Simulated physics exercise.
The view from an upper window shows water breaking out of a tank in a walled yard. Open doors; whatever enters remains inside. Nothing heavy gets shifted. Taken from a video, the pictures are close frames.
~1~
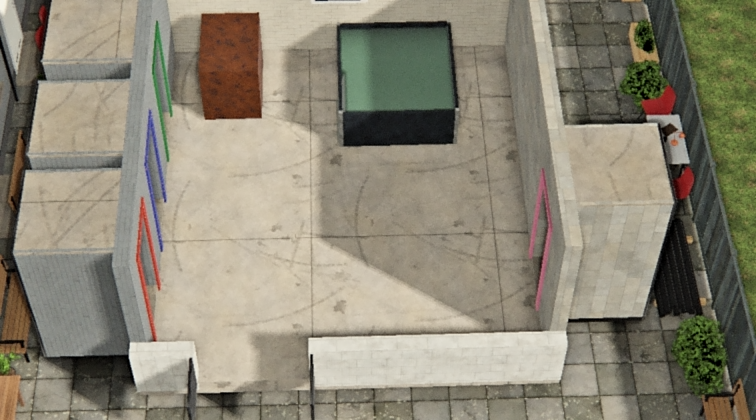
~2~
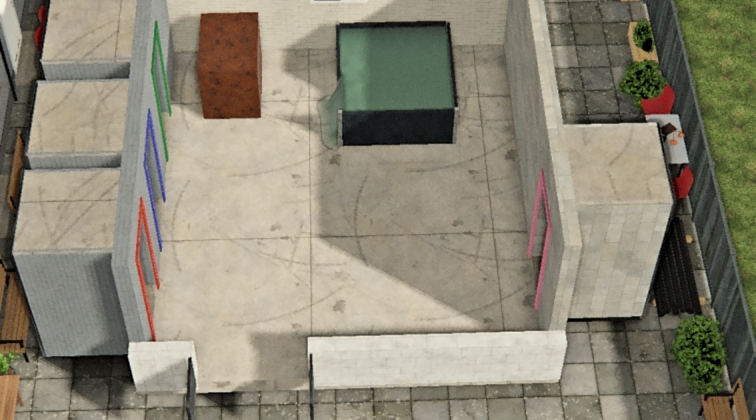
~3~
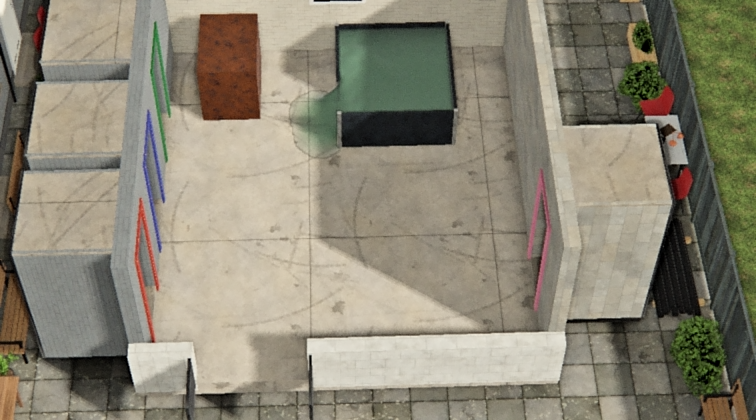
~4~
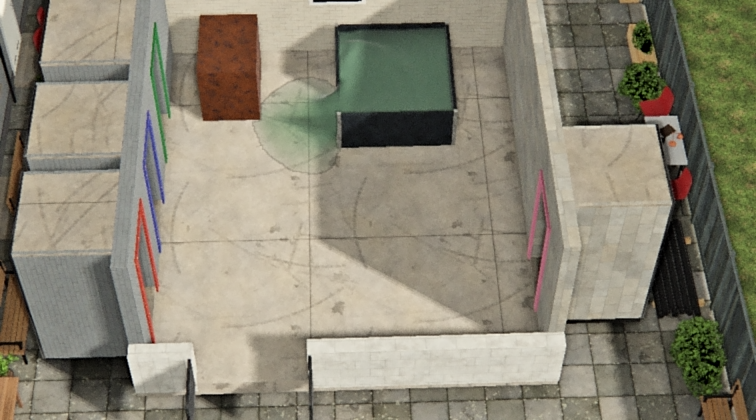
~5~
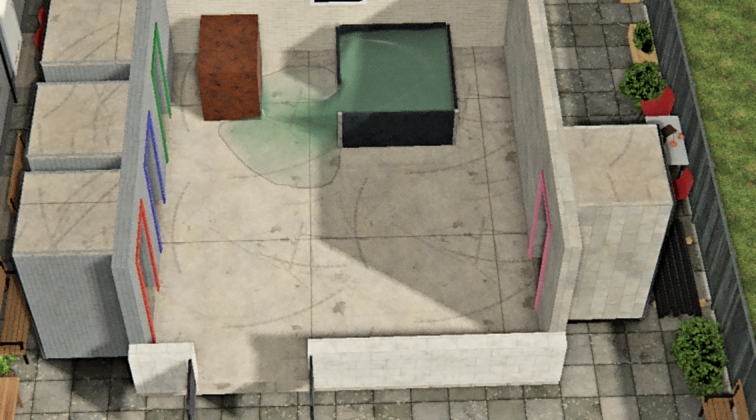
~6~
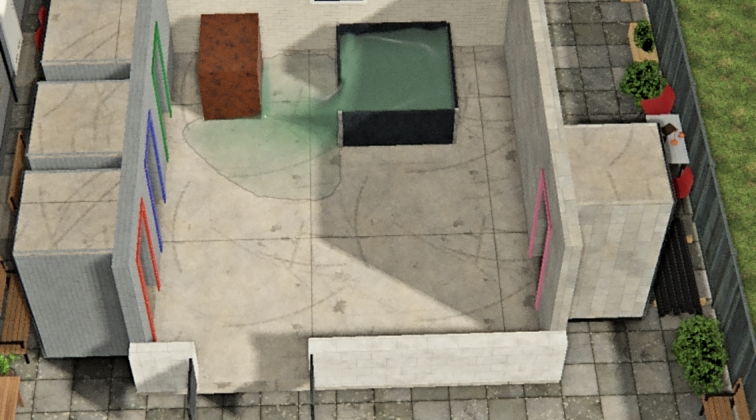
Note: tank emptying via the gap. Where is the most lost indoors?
Through the green door.
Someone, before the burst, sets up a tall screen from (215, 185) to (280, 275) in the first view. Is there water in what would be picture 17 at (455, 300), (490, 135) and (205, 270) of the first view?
The first is still bare, the second still bare, the third soaked.
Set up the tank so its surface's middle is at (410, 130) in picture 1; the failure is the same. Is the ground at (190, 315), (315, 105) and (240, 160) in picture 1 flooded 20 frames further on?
In order: Reached, unreached, reached.
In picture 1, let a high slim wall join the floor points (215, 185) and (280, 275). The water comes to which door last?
Answer: The one in pink.
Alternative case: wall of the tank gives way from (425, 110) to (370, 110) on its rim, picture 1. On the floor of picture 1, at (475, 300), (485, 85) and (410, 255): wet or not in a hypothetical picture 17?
Soaked, untouched, soaked.
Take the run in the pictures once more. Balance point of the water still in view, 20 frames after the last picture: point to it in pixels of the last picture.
The water's middle lies around (306, 142).
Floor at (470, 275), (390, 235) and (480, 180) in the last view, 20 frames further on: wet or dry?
The first spot is spared, the second spared and the third spared.
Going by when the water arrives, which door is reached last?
It's the pink one.
A moment on, water covers 25 % of the floor; pink door not reached, blue door wet at the sill, nothing in, red door not reached, green door some in.
Next, water covers 35 % of the floor; pink door not reached, blue door a trickle in, red door wet at the sill, nothing in, green door a lot in.
Then, water covers 45 % of the floor; pink door not reached, blue door some in, red door wet at the sill, nothing in, green door a lot in.
Later, water covers 65 % of the floor; pink door not reached, blue door some in, red door a trickle in, green door a lot in.
In the end, water covers 80 % of the floor; pink door wet at the sill, nothing in, blue door some in, red door a trickle in, green door a lot in; the green door has let in the most.
